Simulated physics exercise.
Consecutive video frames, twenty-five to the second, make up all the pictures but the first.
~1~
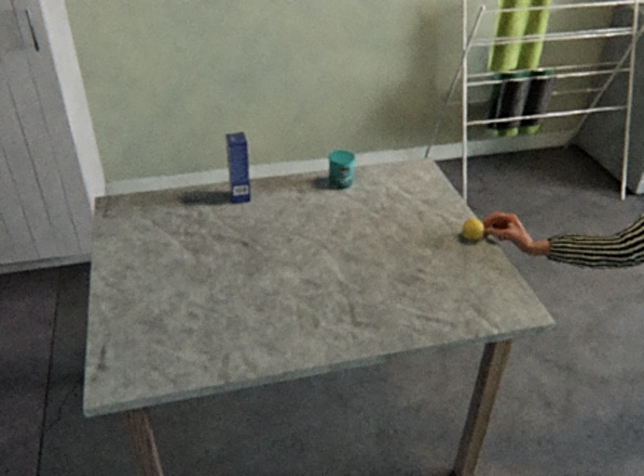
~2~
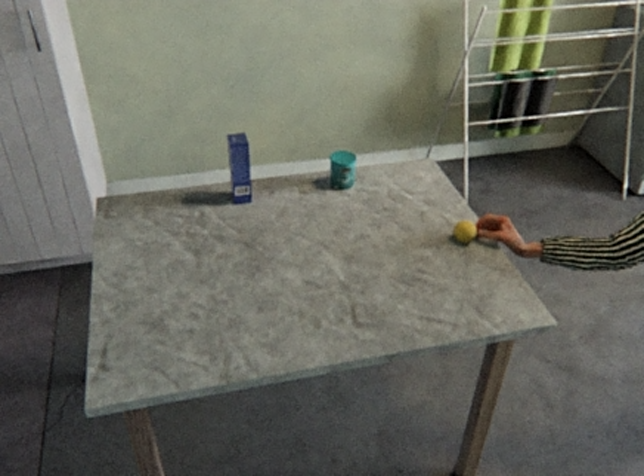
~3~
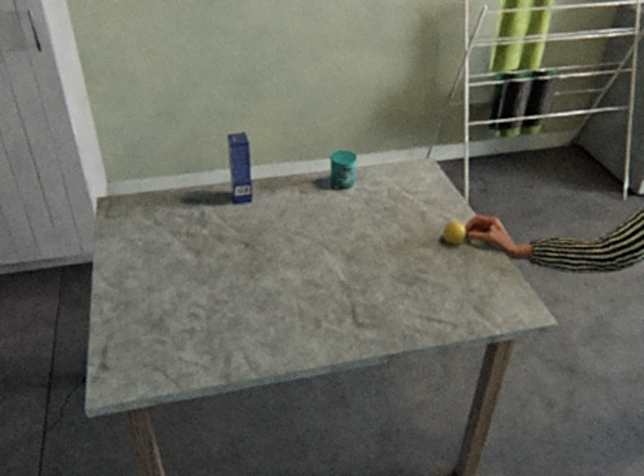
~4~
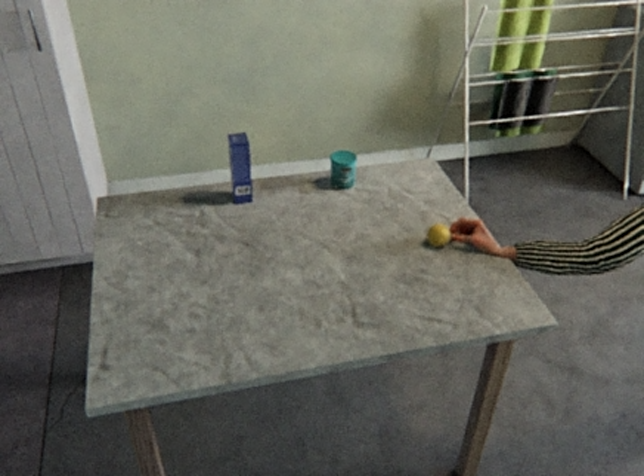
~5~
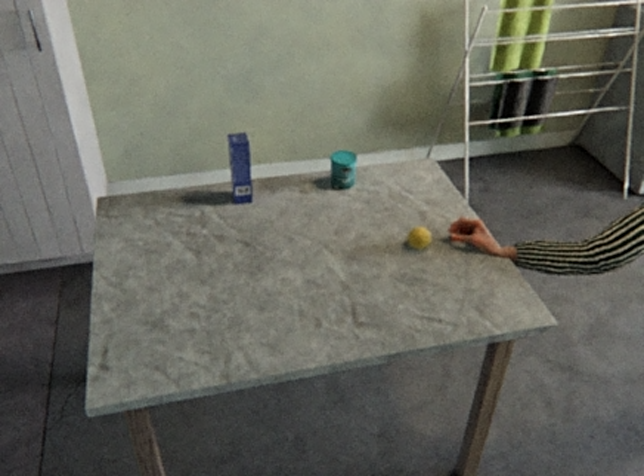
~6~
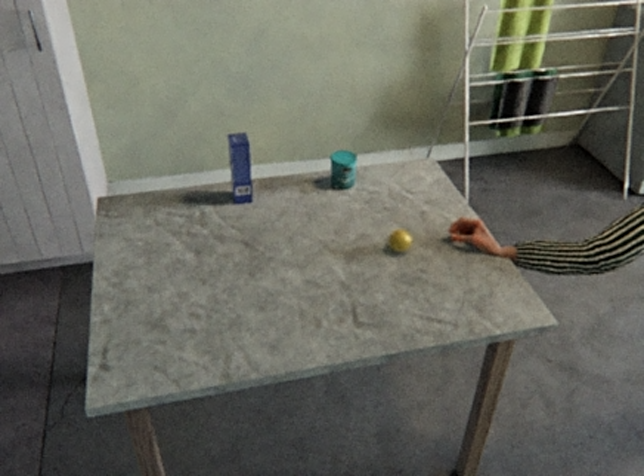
At a grey table against a pale green wall, a hand in a striped sleeve holds a yellow lemon near the right edge, with a blue box and teal container behind. The hand pushes the lemon leftward, then stays back as the lemon rolls on alone toward the middle.
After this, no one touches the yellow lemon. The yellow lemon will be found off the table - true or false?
True.
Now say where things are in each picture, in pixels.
In the first frame, under the hand; yellow lemon (473, 229).
In the second frame, under the hand; yellow lemon (465, 231).
In the third frame, under the hand; yellow lemon (455, 233).
In the fourth frame, yellow lemon (438, 235).
In the fifth frame, yellow lemon (419, 238) moved about its own width.
In the sixth frame, yellow lemon (400, 241) moved well along.
Then, 0.20 s later than the last frame, yellow lemon moved well along near (305, 254).
Then, 0.60 s later than the last frame, yellow lemon moved well along near (121, 281).
Then, 0.80 s later than the last frame, yellow lemon now off the table.
Then, 1.10 s later than the last frame, things are still on the move.
When it is over, off the table, yellow lemon.
